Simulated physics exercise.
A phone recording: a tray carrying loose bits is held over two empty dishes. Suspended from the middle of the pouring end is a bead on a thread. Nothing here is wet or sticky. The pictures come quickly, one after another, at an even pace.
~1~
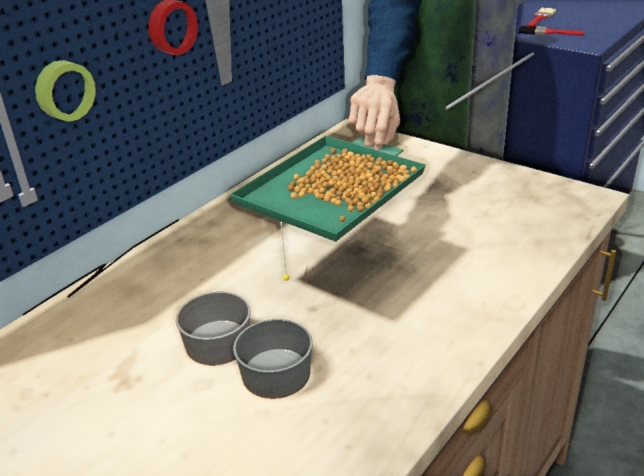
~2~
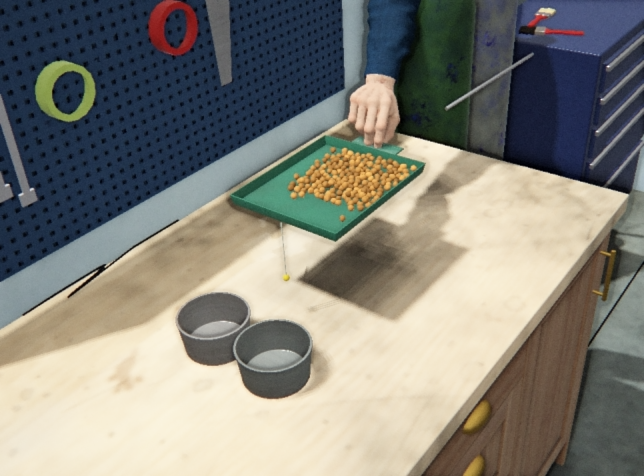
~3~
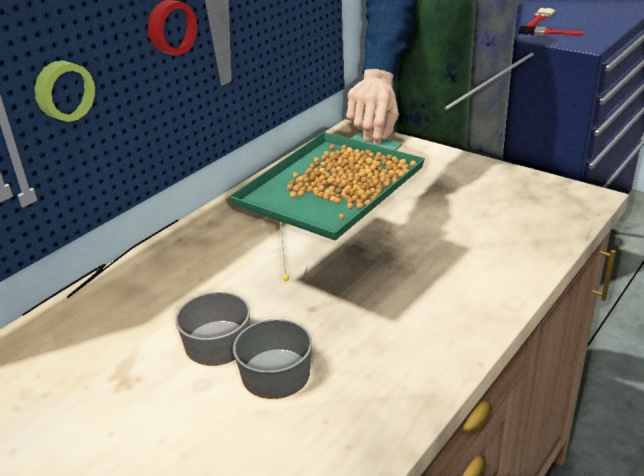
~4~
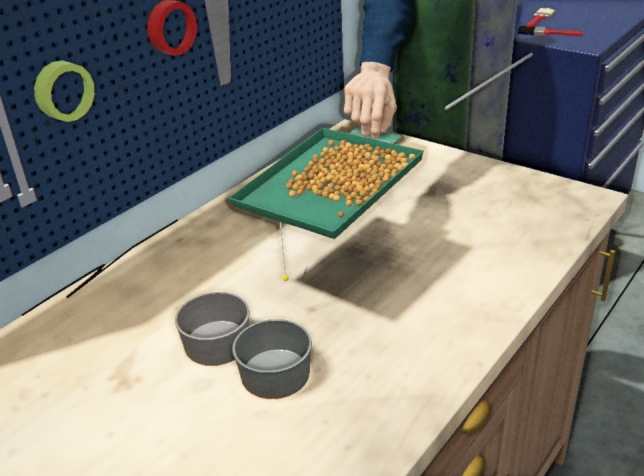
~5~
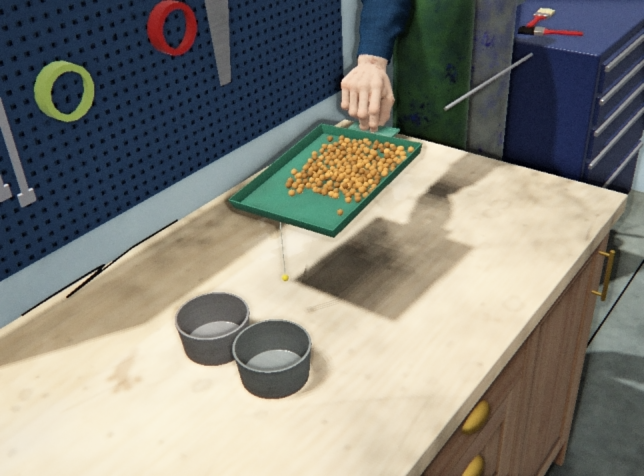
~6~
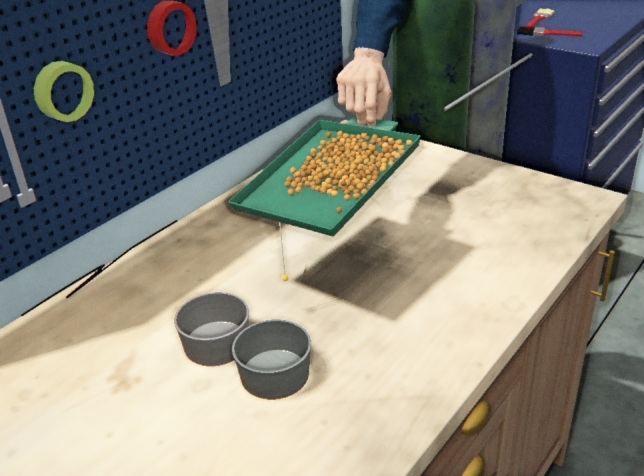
A hand held a green tray of roasted chickpeas above a wooden worktop with two empty grey dishes, then slowly tilted it a little toward its left corner while the chickpeas barely moved.
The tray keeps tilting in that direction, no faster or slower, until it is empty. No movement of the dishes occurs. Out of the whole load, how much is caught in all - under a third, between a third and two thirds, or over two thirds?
The result will be a low catch, beneath a third of the load.
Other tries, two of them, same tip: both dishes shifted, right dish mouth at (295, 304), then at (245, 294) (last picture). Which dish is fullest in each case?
Run 1: The one on the left side. Run 2: The one on the right side.
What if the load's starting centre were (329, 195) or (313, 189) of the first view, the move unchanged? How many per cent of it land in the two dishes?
Near 10 per cent and near 10 per cent.
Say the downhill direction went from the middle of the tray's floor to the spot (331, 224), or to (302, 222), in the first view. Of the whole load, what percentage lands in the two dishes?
Roughly 0 percent, then 20 percent.
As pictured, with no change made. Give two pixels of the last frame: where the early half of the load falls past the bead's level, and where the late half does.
First part (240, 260), rest (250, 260).
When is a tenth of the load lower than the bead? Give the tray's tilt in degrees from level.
Around 80 degrees of turn.
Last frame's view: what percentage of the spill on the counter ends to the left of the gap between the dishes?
60 %, near enough.
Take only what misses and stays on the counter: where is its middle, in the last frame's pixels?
Estimate: About (236, 298).
Just after the last frame, tray tipped steeply; almost all on the tray; just a few outside both; just a few in the air.
A moment on, tray tipped right over; roughly two thirds on the tray; just a few in the left dish; roughly a quarter outside both; about a tenth in the air.
Further on, tray tipped past a quarter turn; just a few in the left dish; almost all outside both.
When it is over, tray tipped past a quarter turn; not one in the right dish; just a few in the left dish; almost all outside both.
